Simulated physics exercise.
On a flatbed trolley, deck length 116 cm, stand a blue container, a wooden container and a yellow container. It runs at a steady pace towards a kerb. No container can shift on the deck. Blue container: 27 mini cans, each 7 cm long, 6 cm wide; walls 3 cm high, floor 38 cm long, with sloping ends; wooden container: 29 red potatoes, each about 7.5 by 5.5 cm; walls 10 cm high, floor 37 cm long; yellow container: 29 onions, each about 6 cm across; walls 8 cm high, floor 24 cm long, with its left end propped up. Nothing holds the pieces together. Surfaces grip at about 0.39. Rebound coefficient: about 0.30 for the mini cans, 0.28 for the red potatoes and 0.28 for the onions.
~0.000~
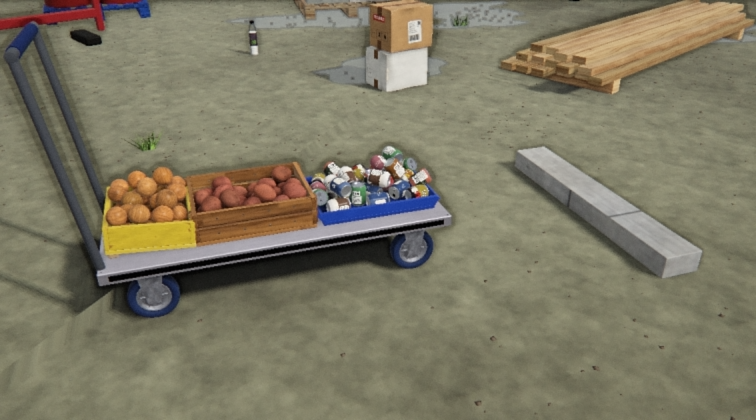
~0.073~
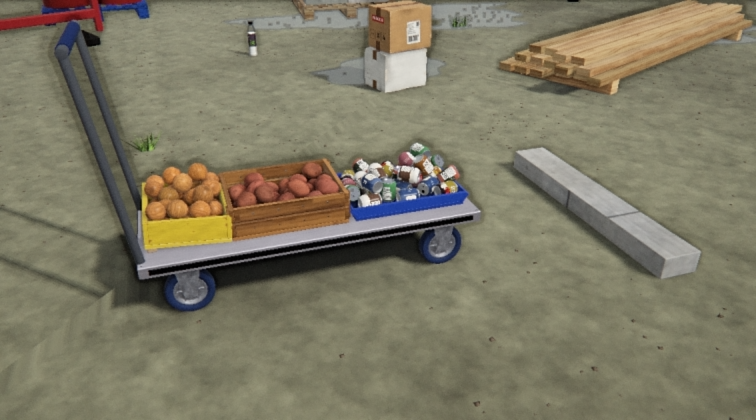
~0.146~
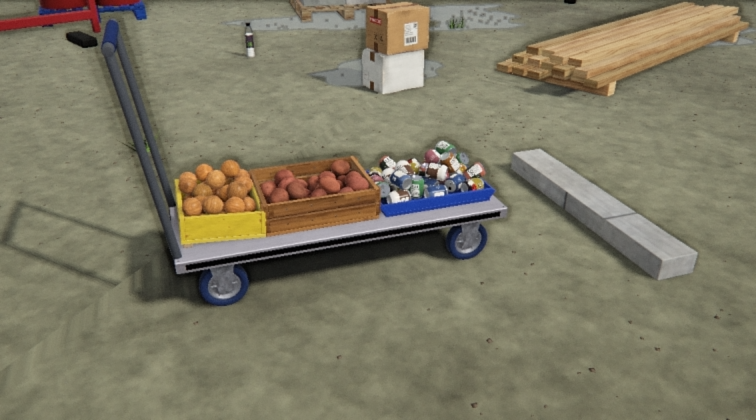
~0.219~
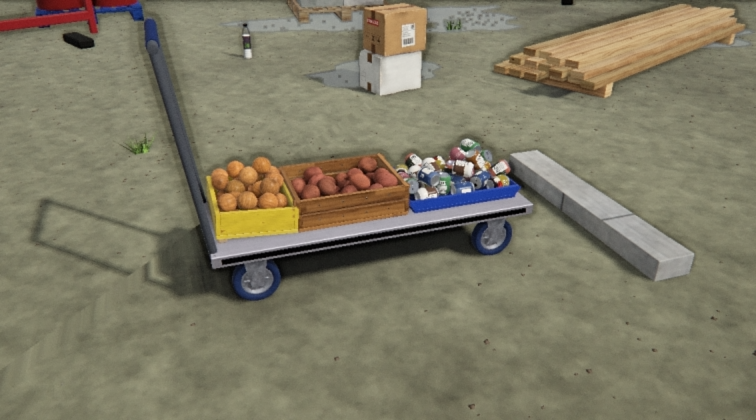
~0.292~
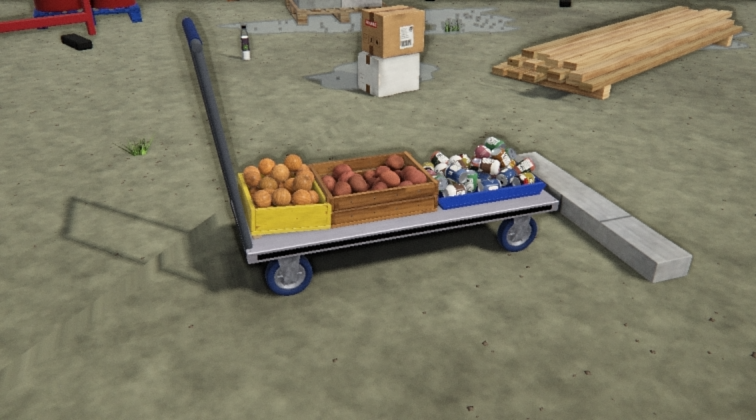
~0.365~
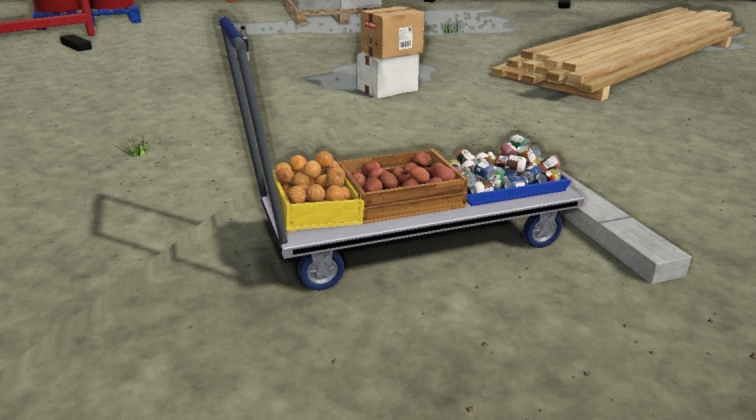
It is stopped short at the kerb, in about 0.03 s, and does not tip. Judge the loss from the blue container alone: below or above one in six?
Over a sixth of the mini cans leave the blue container.
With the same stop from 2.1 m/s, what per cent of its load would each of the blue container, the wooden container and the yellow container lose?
Then blue container 40, wooden container 0, yellow container 20 per cent.
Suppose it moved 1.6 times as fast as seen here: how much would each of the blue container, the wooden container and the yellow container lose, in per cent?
Then blue container 60, wooden container 10, yellow container 30 per cent.
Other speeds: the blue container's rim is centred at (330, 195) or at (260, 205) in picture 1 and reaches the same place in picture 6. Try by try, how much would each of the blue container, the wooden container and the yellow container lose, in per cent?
Blue container 40 then 70, wooden container 0 then 10, yellow container 20 then 20 per cent.
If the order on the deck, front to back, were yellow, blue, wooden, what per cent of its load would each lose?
Then blue container 20, wooden container 0, yellow container 30 per cent.
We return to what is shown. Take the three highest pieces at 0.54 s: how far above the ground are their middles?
Some 40 cm up.
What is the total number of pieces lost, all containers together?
About 16.
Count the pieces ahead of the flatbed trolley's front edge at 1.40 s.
Roughly 8.
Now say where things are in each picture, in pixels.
In the first picture (each is followed by its nearest rim corner in this view; the camera pans a little), blue container, (320, 214); wooden container, (196, 214); 74 cm short of the stop; none out.
The second picture shows blue container, (353, 209); wooden container, (233, 209); 62 cm short of the stop.
The third picture shows blue container, (383, 206); wooden container, (267, 205); 50 cm short of the stop.
The fourth picture shows blue container, (412, 202); wooden container, (301, 201); 39 cm short of the stop.
The fifth picture shows blue container, (441, 199); wooden container, (333, 197); 27 cm short of the stop.
The sixth picture shows blue container, (469, 195); wooden container, (366, 193); 15 cm short of the stop; none out.
After 0.44 s, the wheels strike.
After 0.54 s, blue container 25 in, 2 out, wooden container 29 in, 0 out and yellow container 28 in, 1 out.
After 0.66 s, blue container 20 in, 7 out, wooden container 29 in, 0 out and yellow container 25 in, 4 out.
After 0.89 s, blue container 19 in, 8 out, wooden container 29 in, 0 out and yellow container 24 in, 5 out.
Final count (at 1.40 s), blue container 17 in, 10 out, wooden container 29 in, 0 out and yellow container 24 in, 5 out. Asked share, 10 of 27, 37 per cent.
